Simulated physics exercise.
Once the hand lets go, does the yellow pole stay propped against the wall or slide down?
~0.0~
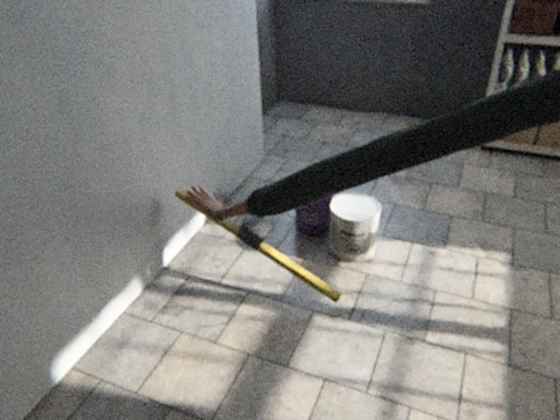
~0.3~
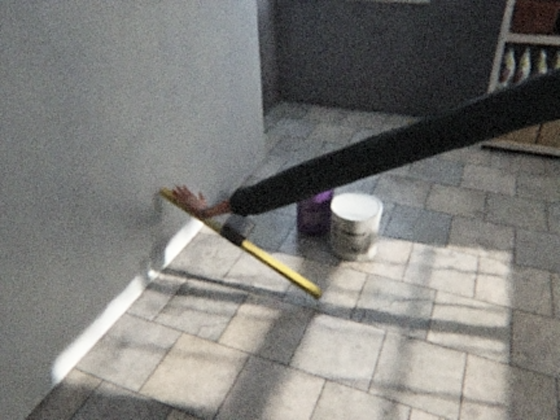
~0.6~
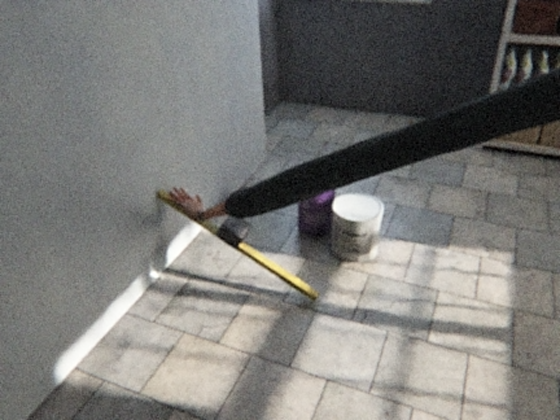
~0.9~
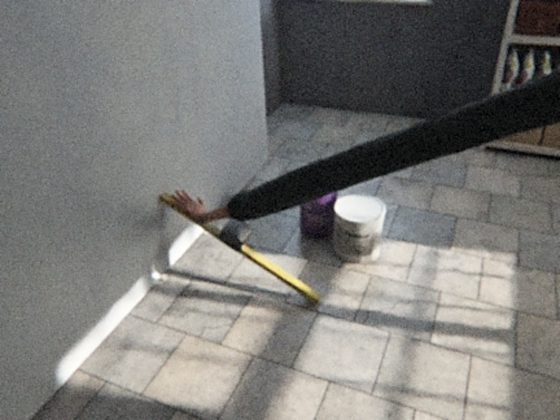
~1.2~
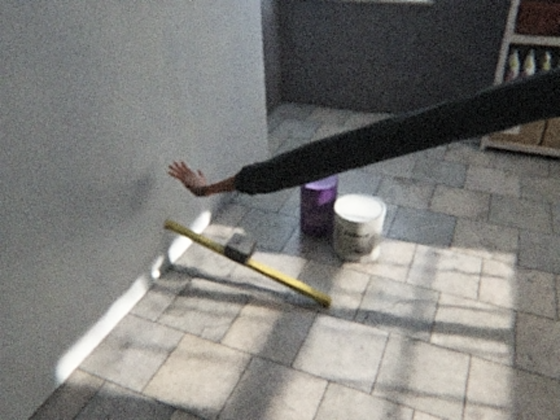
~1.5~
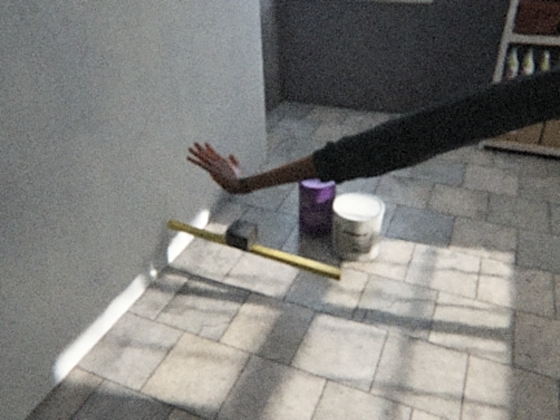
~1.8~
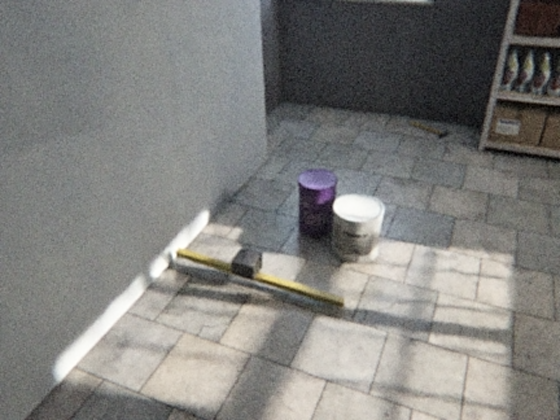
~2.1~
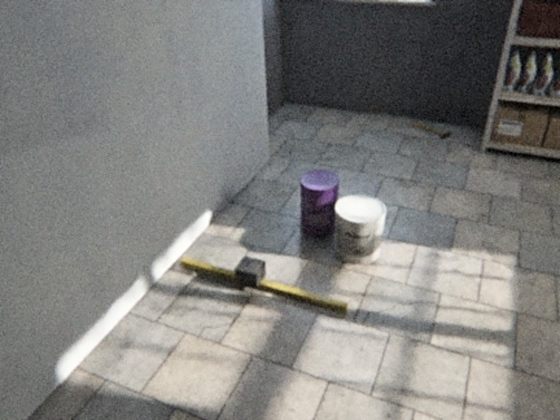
The yellow pole slides down. It slips lower along the wall after the hand draws back and comes to rest low by the floor.
